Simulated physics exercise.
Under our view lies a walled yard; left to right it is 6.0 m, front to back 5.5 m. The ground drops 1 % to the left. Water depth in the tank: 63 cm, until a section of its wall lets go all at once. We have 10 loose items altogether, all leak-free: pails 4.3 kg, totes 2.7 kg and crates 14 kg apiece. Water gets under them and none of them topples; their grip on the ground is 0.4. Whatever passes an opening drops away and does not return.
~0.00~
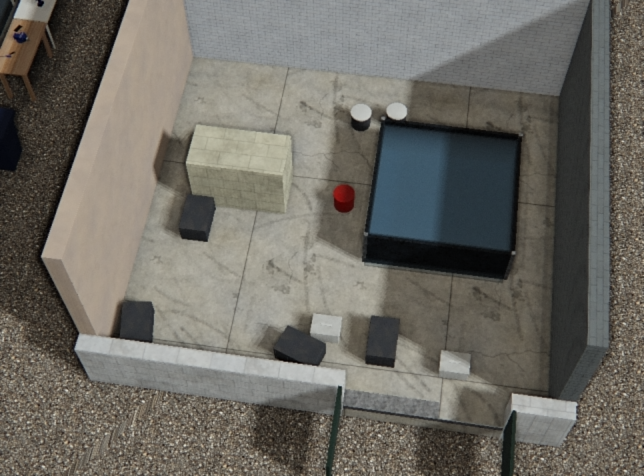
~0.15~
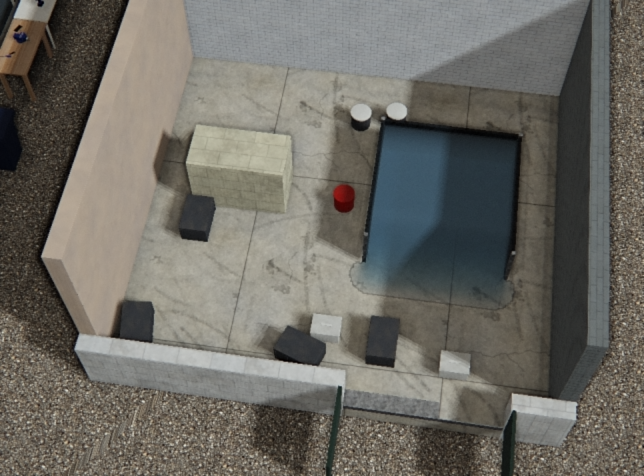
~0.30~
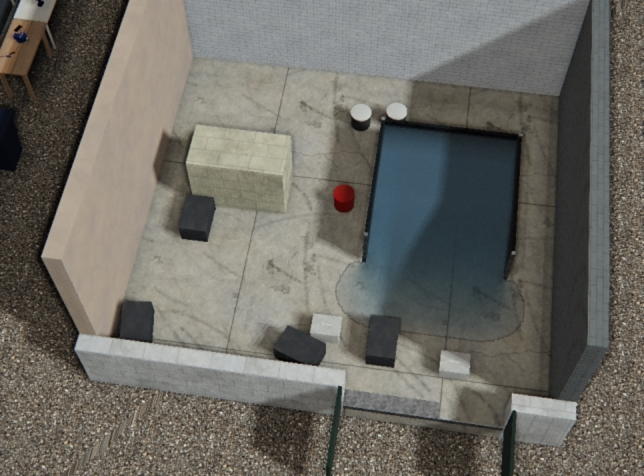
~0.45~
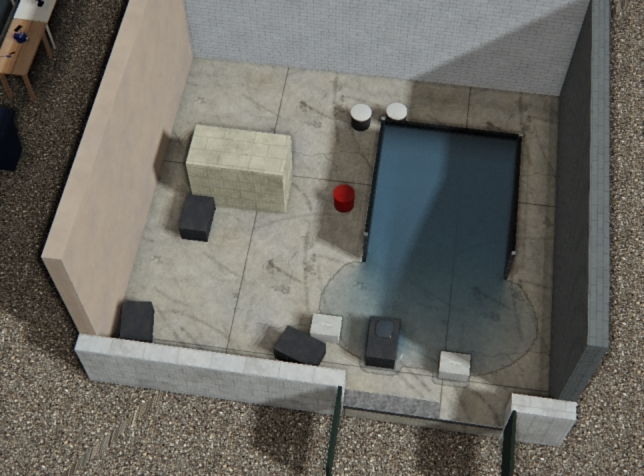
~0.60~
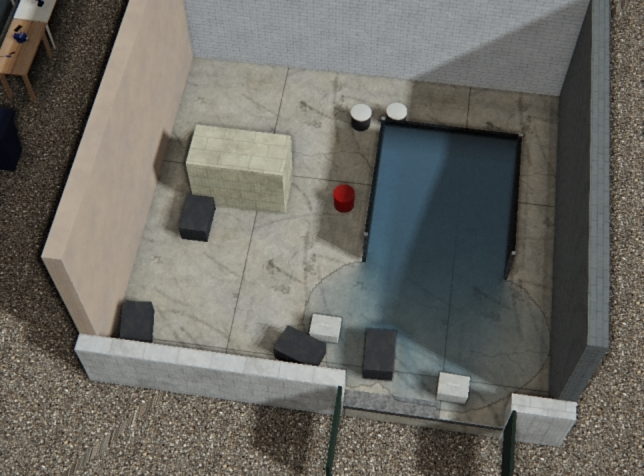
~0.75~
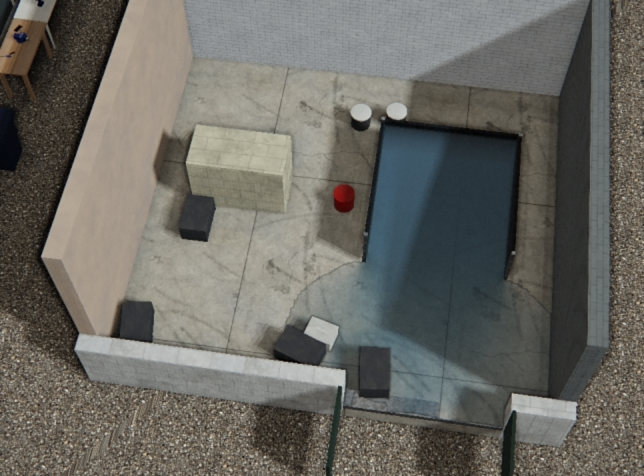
Walled yard with a dark tank opening at its near side, water spreading across the floor and shifting a few blocks.
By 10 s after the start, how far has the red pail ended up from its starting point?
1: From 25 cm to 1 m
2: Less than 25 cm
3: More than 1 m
(2) Less than 25 cm.
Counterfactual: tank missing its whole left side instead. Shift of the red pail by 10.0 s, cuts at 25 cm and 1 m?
With that failure, the red pail lands a long way off.
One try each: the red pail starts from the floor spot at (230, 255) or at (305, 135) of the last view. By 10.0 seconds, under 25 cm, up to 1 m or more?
One try each gives this: It goes a little way, then it remains roughly in place.
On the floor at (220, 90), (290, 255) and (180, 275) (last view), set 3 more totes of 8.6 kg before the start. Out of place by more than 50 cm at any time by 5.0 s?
First inside the limit, then inside the limit, then outside the limit.
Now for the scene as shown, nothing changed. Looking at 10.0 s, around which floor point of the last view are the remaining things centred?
I'd say about (270, 169) in the last view.
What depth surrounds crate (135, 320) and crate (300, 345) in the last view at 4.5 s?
Some 10 cm at the first, some 8 cm at the second.
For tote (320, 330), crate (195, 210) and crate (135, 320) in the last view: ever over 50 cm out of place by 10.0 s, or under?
In that order: More, less, past it.
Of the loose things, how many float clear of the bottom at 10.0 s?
Total: 1.
After 2.0 s the red pail is near (344, 193), 0.0 m from its start, aground; 2 of 10 are out; 1 afloat.
After 4.5 s the red pail is near (344, 193), 0.0 m from its start, aground; 2 of 10 are out; 3 afloat.
After 7.0 s the red pail is near (344, 193), 0.0 m from its start, aground; 2 of 10 are out; 1 afloat.
After 10.0 s the red pail is near (344, 193), 0.0 m from its start, aground; 2 of 10 are out; 1 afloat.
